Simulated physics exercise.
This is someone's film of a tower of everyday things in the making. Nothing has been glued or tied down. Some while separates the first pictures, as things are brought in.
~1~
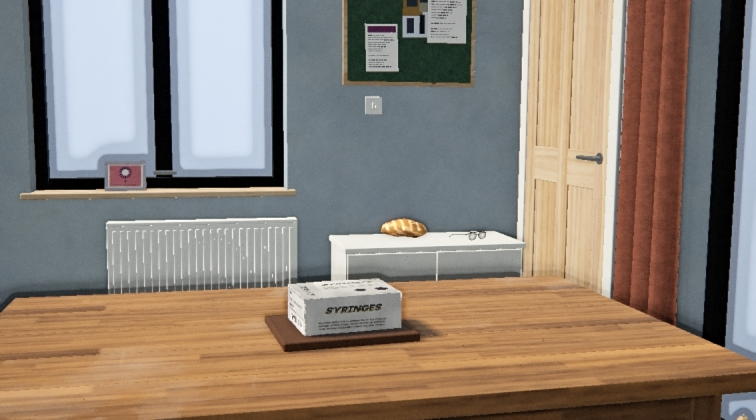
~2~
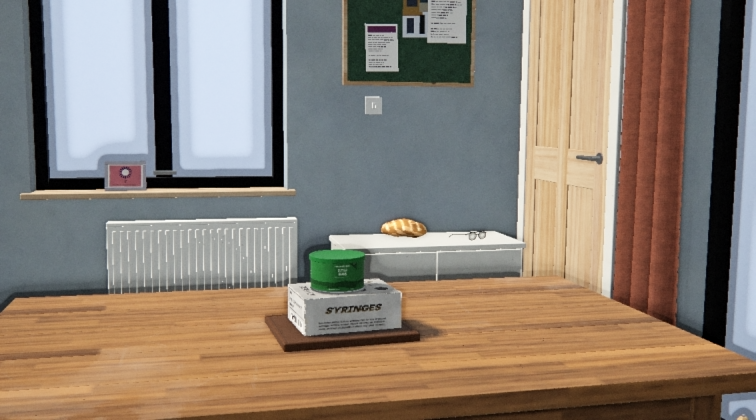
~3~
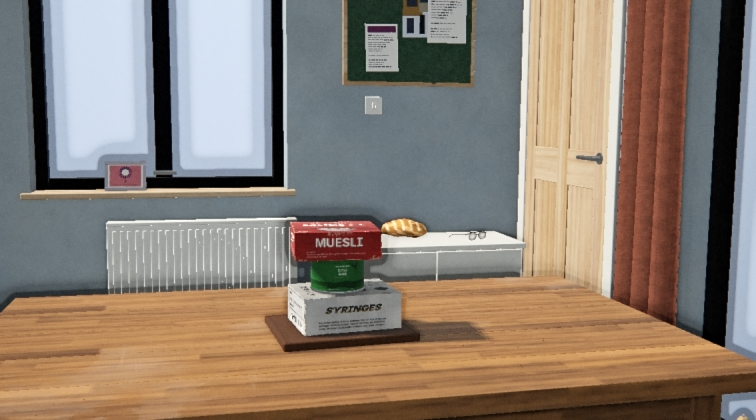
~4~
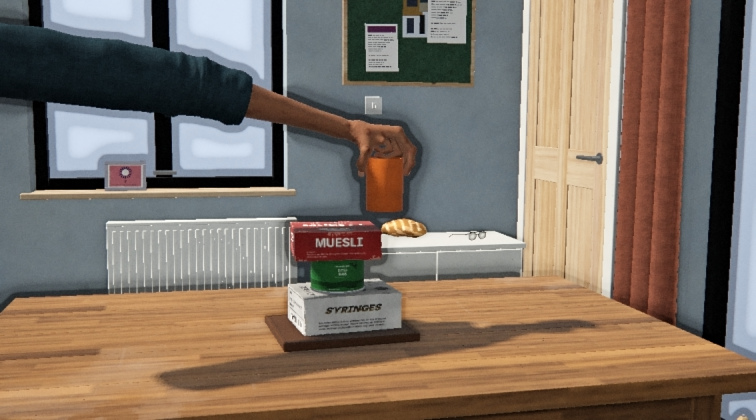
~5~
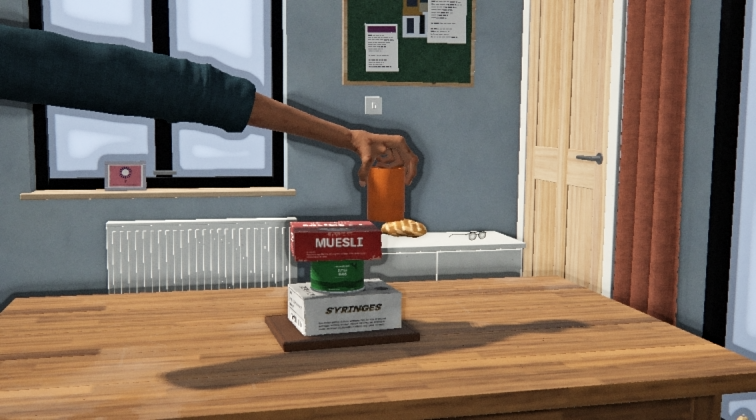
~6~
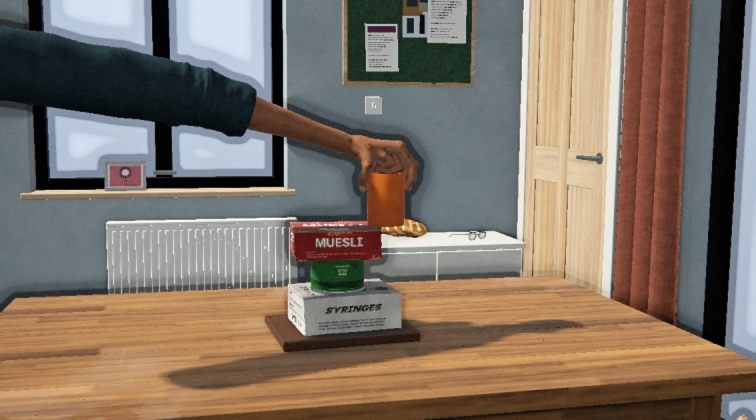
A hand lowered an orange cup onto the right end of a red muesli box and kept hold of it, after the box and a green tub had been stacked on a white syringes box.
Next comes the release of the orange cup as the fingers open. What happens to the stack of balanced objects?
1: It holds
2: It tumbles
Answer: 2.
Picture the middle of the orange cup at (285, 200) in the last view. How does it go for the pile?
Topples.
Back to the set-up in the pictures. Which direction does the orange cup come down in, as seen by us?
Observed: The object is displaced in the rightward direction.
Then, 0.30 s on from there, orange cup now fallen.
Then, 0.50 s on from there, things are still on the move.
Then, 0.60 s on from there, as before.
In the end, fallen, orange cup; the other 4 unmoved. At the end, from the last picture's camera, orange cup near (496, 311). The pile comes apart.
